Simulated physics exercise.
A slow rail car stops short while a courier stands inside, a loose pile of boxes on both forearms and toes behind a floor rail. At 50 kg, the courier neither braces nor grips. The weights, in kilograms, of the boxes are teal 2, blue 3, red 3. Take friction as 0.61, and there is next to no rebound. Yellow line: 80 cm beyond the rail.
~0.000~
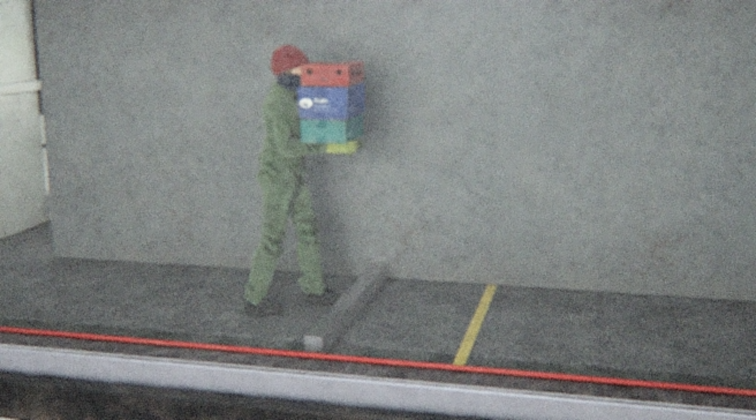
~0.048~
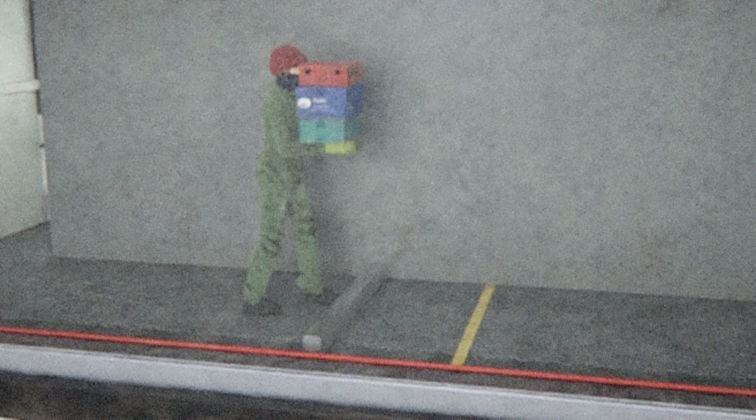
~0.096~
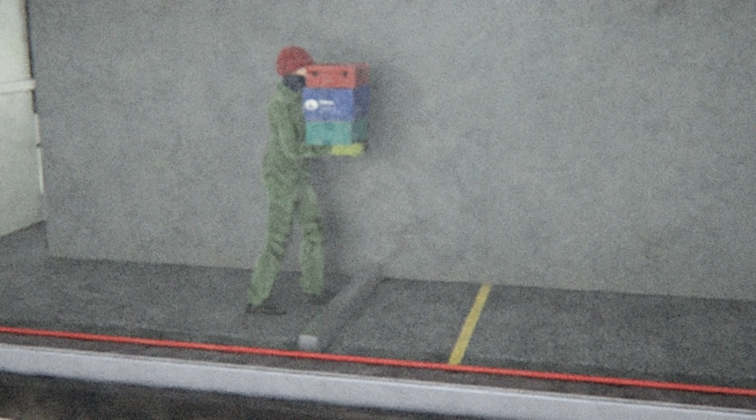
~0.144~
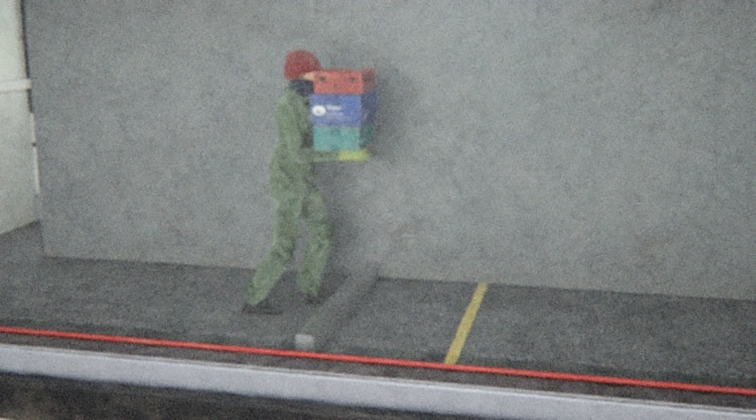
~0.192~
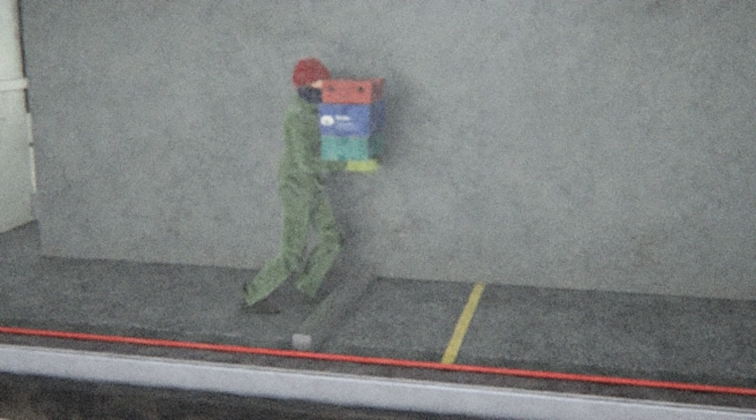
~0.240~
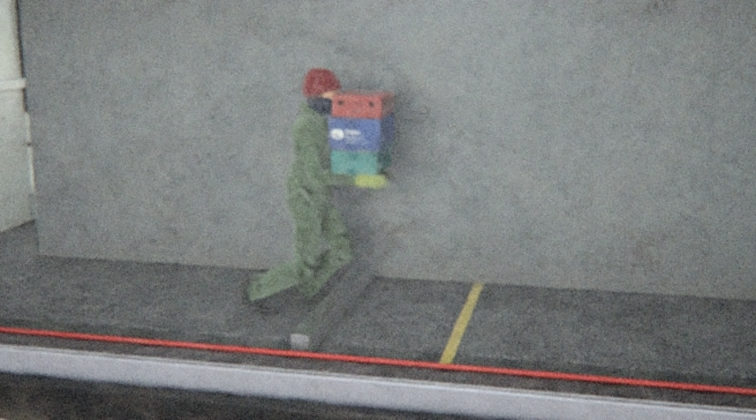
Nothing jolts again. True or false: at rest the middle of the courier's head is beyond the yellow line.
True.
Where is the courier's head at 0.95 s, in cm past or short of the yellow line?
Past it by some 25 cm.
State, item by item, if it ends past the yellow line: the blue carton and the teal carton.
Blue carton: Goes over. Teal carton: Falls short.
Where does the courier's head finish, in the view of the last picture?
Near (518, 282).
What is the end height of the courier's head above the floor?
About 15 cm up.
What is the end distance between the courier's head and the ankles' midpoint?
Distance head to ankle midpoint: Approx. 110 cm.
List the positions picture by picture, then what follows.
The first frame shows courier's head (286, 79), teal carton (333, 127), yellow line (466, 348).
The second frame shows courier's head (284, 79), teal carton (331, 127).
The third frame shows courier's head (291, 80), teal carton (338, 129).
The fourth frame shows courier's head (298, 84), teal carton (345, 134).
The fifth frame shows courier's head (306, 92), teal carton (353, 144).
The sixth frame shows courier's head (317, 102), teal carton (362, 158), yellow line (452, 346). Everything loose set off at about 1.3 m/s.
After 0.45 s the courier's head is 49 cm short of the yellow line, near (382, 161) in the last picture's view.
After 0.65 s the courier's head is 2 cm short of the yellow line, near (463, 232) in the last picture's view.
After 0.95 s the courier's head is 26 cm past the yellow line, near (515, 274) in the last picture's view.
At rest, 2.9 s, teal carton stops short of the yellow line; blue carton crosses the yellow line; red toolbox crosses the yellow line; courier's head crosses the yellow line.
